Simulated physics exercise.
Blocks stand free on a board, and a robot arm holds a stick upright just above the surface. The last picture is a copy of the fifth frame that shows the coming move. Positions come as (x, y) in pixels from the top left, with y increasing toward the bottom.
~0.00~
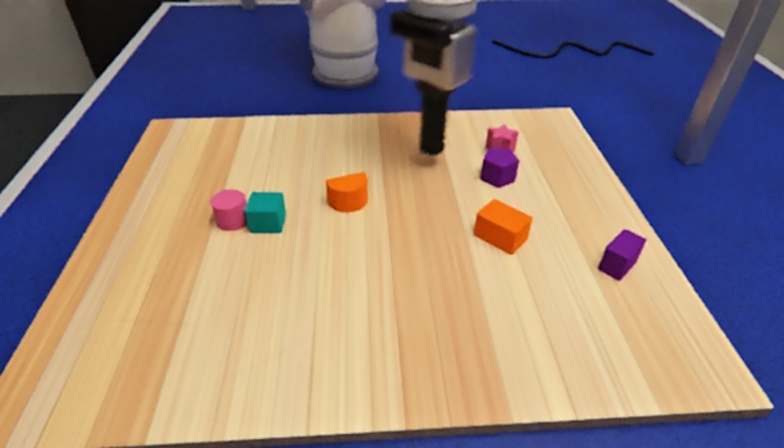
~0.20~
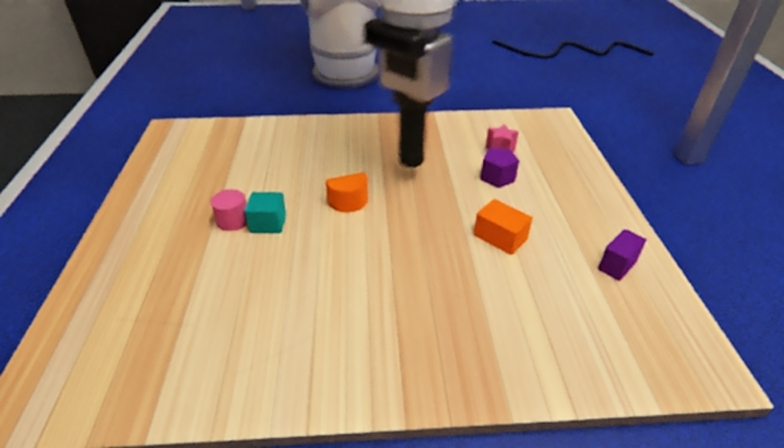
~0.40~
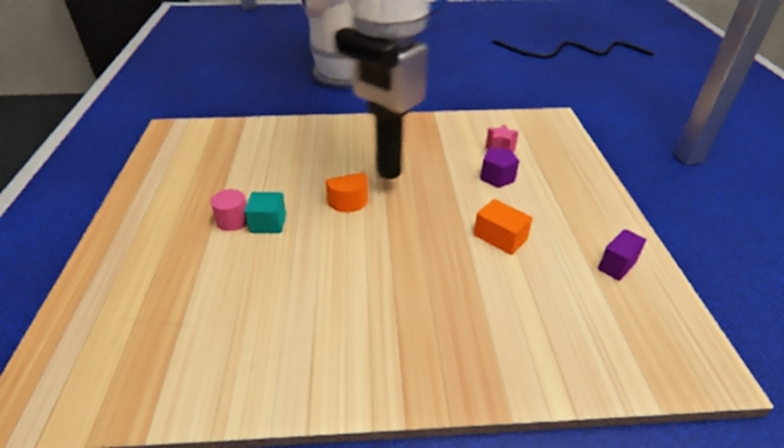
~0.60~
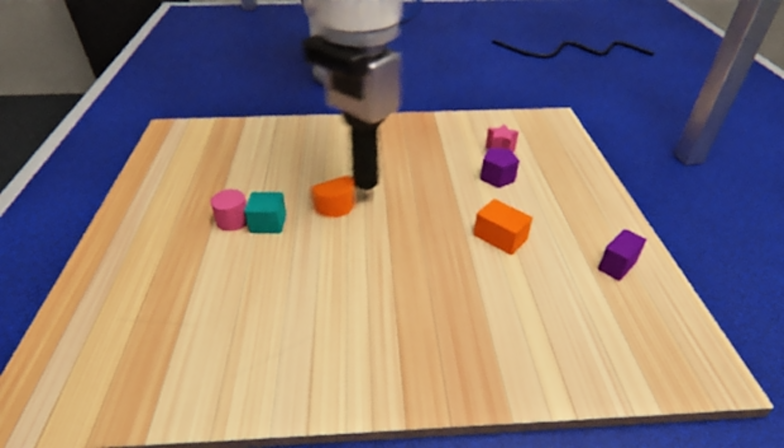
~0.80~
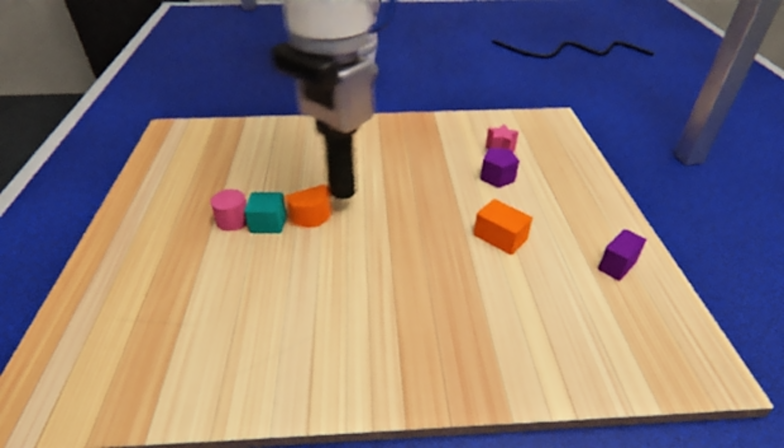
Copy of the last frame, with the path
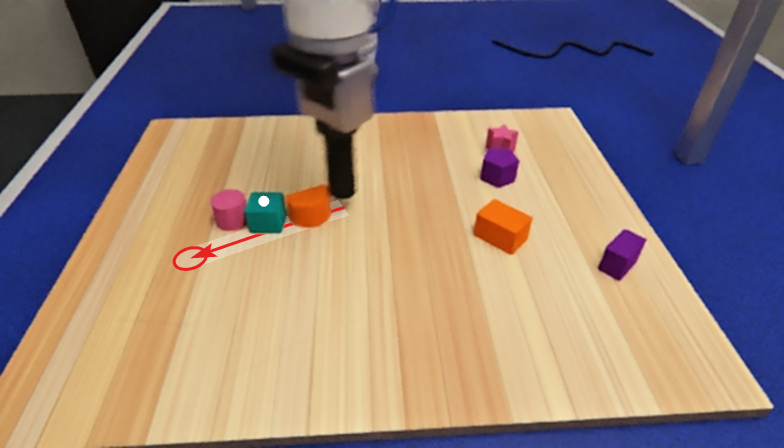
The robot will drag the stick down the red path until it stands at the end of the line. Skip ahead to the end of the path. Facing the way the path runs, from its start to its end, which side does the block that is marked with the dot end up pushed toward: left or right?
To the path's right.
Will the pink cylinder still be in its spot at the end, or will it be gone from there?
The block in question is displaced by the end.
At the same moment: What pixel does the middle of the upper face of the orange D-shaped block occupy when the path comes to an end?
Most likely (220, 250).
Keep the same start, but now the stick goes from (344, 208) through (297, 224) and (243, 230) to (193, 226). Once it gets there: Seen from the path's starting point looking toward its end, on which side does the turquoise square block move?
It shifts to the left.
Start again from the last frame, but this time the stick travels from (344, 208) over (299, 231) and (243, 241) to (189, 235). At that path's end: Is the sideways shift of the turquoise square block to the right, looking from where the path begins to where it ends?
I'd say yes.
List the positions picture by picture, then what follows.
In the first picture, tip of the stick at (432, 149), middles of tops, pink cylinder at (228, 199), turquoise square block at (264, 201), orange D-shaped block at (348, 182).
In the second picture, stick at (411, 161), nothing pushed.
In the third picture, stick at (389, 173), nothing pushed.
In the fourth picture, stick at (366, 183), orange D-shaped block at (334, 186).
In the fifth picture, stick at (342, 192), pink cylinder at (228, 199), turquoise square block at (264, 201), orange D-shaped block at (309, 196).
The line goes straight from (344, 208) to (190, 258); the dot is on the turquoise square block.
The first path, step by step. One third of the way, stick at (293, 207); pink cylinder at (213, 199); turquoise square block at (240, 208), turned 20° clockwise; orange D-shaped block at (264, 217), turned 40° anticlockwise.
Two thirds of the way, stick at (240, 224); pink cylinder at (191, 196); turquoise square block at (209, 211), turned 35° clockwise; orange D-shaped block at (231, 242), turned 85° anticlockwise.
At the end, stick at (185, 242); pink cylinder at (184, 193); turquoise square block at (192, 211), turned 60° clockwise; orange D-shaped block at (218, 249), turned 130° anticlockwise.
